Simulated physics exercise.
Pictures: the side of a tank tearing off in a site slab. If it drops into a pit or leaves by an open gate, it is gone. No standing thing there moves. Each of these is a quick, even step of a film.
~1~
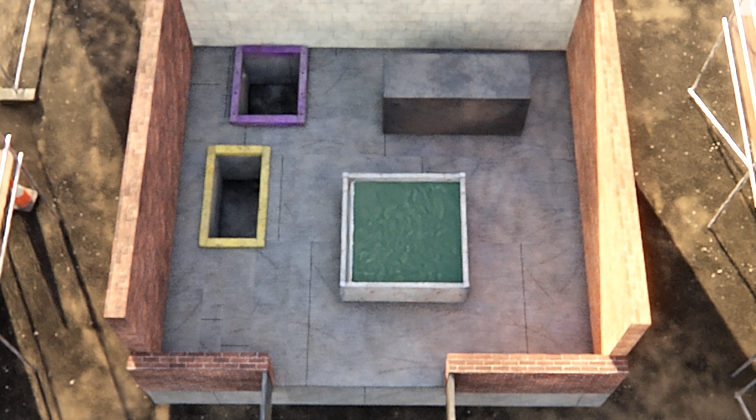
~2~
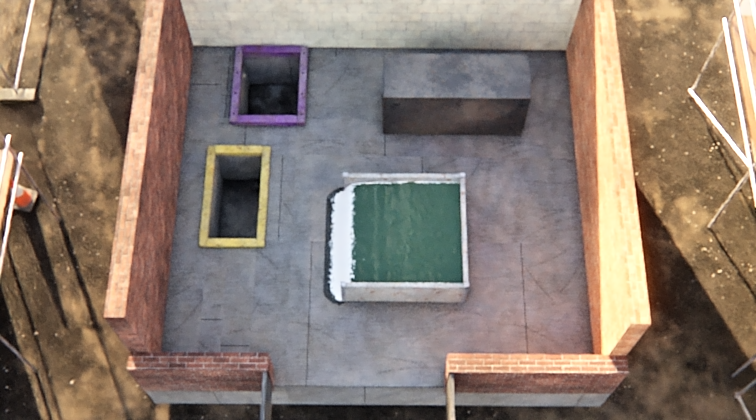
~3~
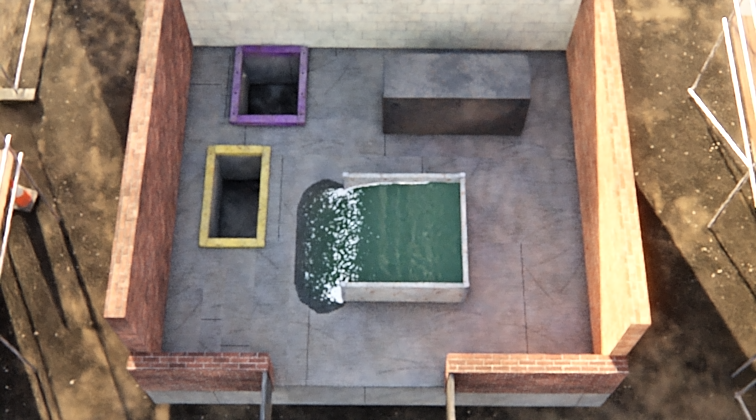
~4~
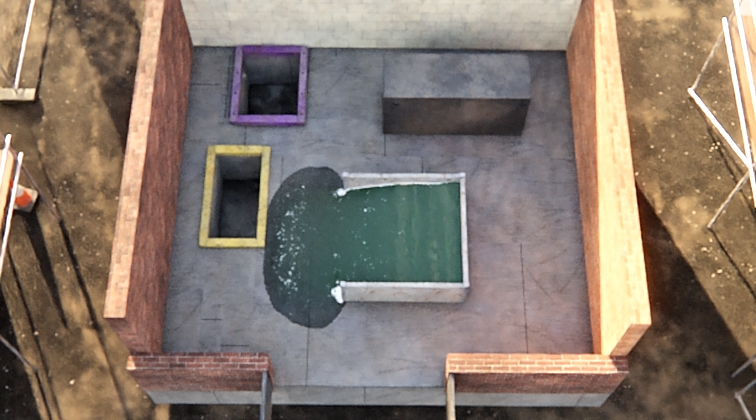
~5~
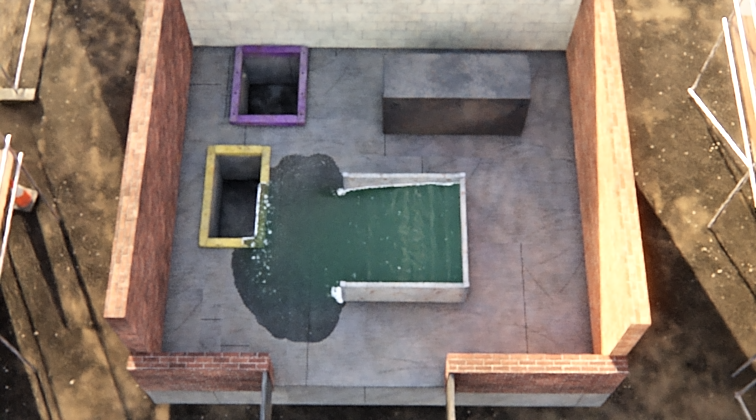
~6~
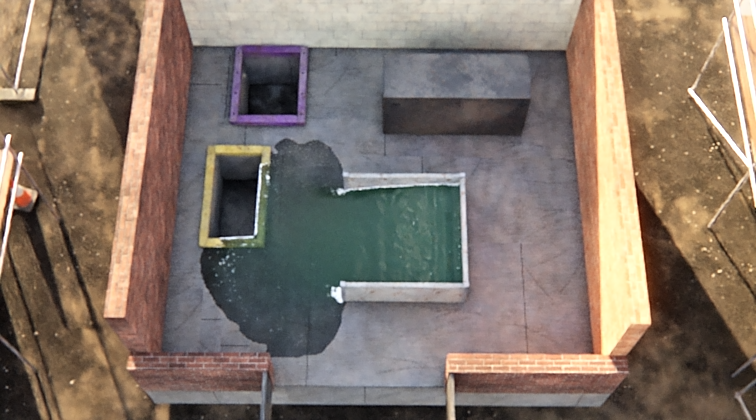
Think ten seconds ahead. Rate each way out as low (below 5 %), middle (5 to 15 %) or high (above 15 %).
Ratings - gate: Middle; yellow pit: High; purple pit: Low.
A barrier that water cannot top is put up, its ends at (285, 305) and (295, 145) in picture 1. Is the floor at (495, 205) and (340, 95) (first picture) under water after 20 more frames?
Spared, then submerged.
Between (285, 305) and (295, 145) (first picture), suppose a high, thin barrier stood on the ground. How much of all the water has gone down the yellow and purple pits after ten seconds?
I'd say the yellow pit takes roughly 0 %, the purple pit roughly 0 %.
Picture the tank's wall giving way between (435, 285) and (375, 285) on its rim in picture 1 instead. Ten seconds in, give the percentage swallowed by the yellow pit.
The yellow pit takes 0 per cent.
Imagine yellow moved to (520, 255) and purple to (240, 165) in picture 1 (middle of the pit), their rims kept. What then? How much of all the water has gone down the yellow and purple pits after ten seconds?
Yellow 0%, purple 6%.
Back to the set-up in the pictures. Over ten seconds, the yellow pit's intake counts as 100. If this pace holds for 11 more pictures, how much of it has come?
Close to 65 percent.
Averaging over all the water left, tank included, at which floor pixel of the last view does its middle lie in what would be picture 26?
I'd point to (283, 253).
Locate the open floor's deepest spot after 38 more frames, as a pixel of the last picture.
I'd say near (228, 56).
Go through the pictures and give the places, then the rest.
The first frame shows the water tank at (404, 231) is whole and still.
In the second frame, water pours out at (347, 241) and has run to (336, 298).
In the third frame, the front is at (318, 306), out from the gap at (347, 241).
In the fourth frame, water pours out at (347, 241) and has run to (288, 309).
In the fifth frame, the front is at (242, 285), out from the gap at (347, 242).
In the sixth frame, the front is at (209, 272), out from the gap at (347, 241).
A moment on, water covers 25 % of the floor; the gate 0 %, the yellow pit 10 %, the purple pit 0 %.
Next, water covers 30 % of the floor; the gate 0 %, the yellow pit 19 %, the purple pit 0 %.
Then, water covers 40 % of the floor; the gate 1 %, the yellow pit 25 %, the purple pit 0 %.
Later, water covers 60 % of the floor; the gate 6 %, the yellow pit 28 %, the purple pit 1 %.
In the end, water covers 85 % of the floor; the gate 11 %, the yellow pit 29 %, the purple pit 1 %.
